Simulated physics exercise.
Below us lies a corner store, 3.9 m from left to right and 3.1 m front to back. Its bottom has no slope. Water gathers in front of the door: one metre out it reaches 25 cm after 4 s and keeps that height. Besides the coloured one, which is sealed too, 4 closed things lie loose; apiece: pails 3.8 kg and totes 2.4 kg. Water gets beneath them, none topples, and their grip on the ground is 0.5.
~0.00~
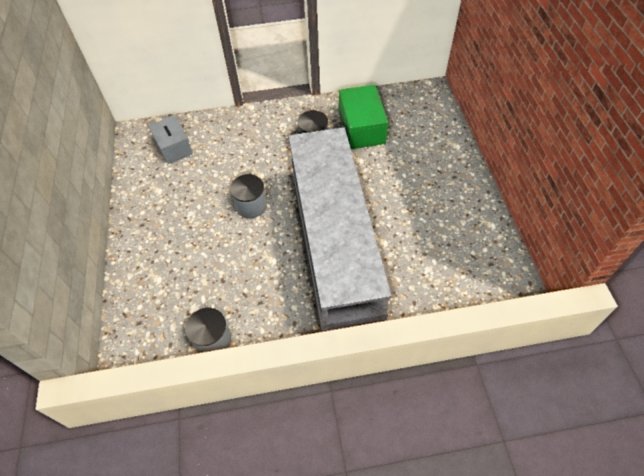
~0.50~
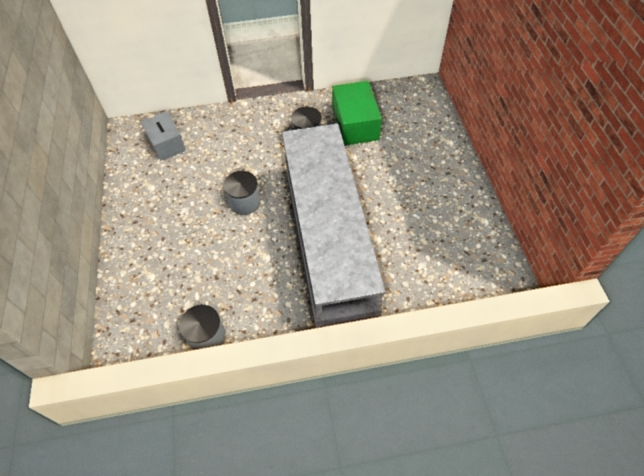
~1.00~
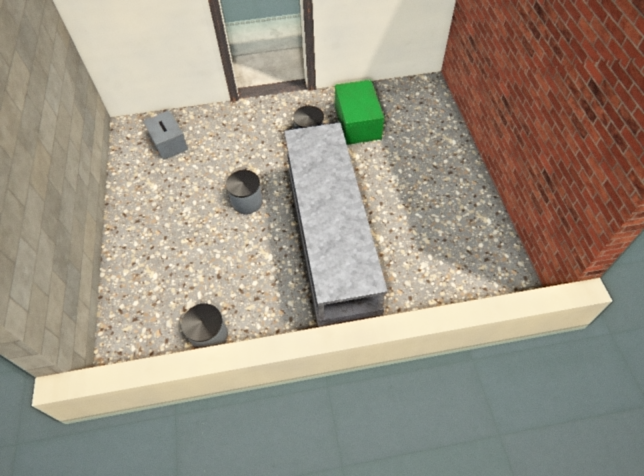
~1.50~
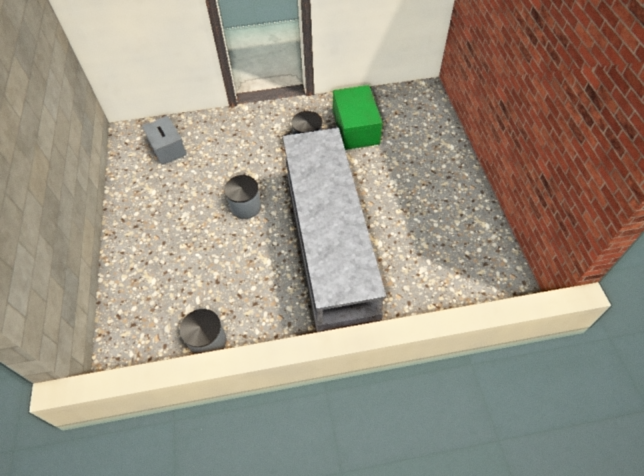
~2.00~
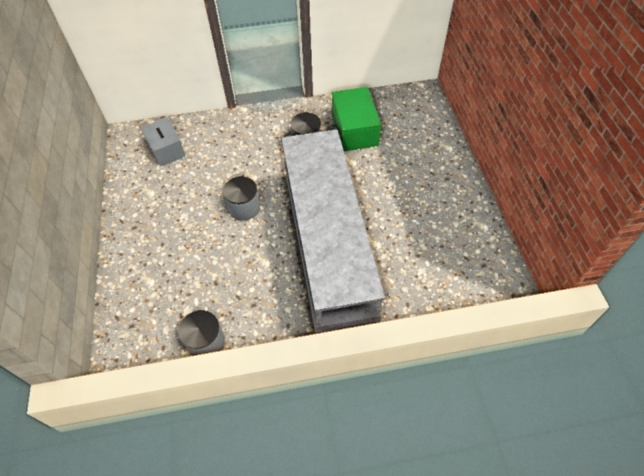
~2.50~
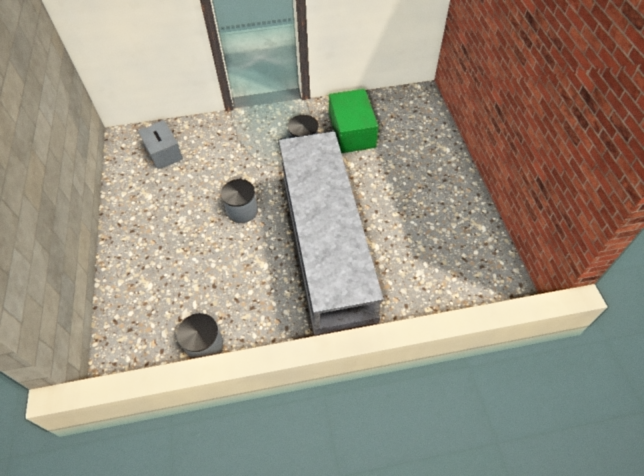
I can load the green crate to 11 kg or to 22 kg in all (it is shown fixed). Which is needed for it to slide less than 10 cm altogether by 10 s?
Verdict: Only the larger load is enough.
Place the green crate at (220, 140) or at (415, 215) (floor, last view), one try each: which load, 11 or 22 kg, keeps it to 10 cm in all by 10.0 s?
In turn: Neither holds; neither is enough.
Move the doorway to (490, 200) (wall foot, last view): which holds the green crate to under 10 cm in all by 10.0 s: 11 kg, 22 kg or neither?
In that case neither weight holds it.
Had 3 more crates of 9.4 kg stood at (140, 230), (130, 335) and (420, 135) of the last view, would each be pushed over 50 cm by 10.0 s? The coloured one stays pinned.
In turn: More, past it, short of it.
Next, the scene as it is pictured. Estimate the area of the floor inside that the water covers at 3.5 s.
Roughly 3.0 m2.
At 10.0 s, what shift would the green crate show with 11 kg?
Roughly 40 cm.
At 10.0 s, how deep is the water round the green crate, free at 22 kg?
About 6 cm.
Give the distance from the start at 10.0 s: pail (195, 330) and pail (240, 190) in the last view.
In turn: 120 cm, 60 cm.
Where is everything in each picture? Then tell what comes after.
The first frame shows the green crate at (363, 105), on the bottom; 0.0 m2 under water; 0 of 5 have shifted.
The second frame shows the green crate at (356, 102), on the bottom; 0.0 m2 under water; 0 of 5 have shifted.
The third frame shows the green crate at (359, 101) rests on the ground; 0.0 m2 under water; 0 of 5 have shifted.
The fourth frame shows the green crate at (357, 106), on the bottom; 0.0 m2 under water; 0 of 5 have shifted.
The fifth frame shows the green crate at (356, 108) rests on the ground; 0.1 m2 under water; 0 of 5 have shifted.
The sixth frame shows the green crate at (353, 110) rests on the ground; water covers 0.6 m2; 0 of 5 have shifted.
After 3.5 s the green crate would be 1 cm from its start with 11 kg and 0 cm from its start with 22 kg; 3 cm of water round it then.
After 4.5 s the green crate would be 13 cm from its start with 11 kg and 0 cm from its start with 22 kg; 4 cm of water round it then.
After 7.0 s the green crate would be 21 cm from its start with 11 kg and 0 cm from its start with 22 kg; 4 cm of water round it then.
After 10.0 s the green crate would be 35 cm from its start with 11 kg and 0 cm from its start with 22 kg; 6 cm of water round it then.
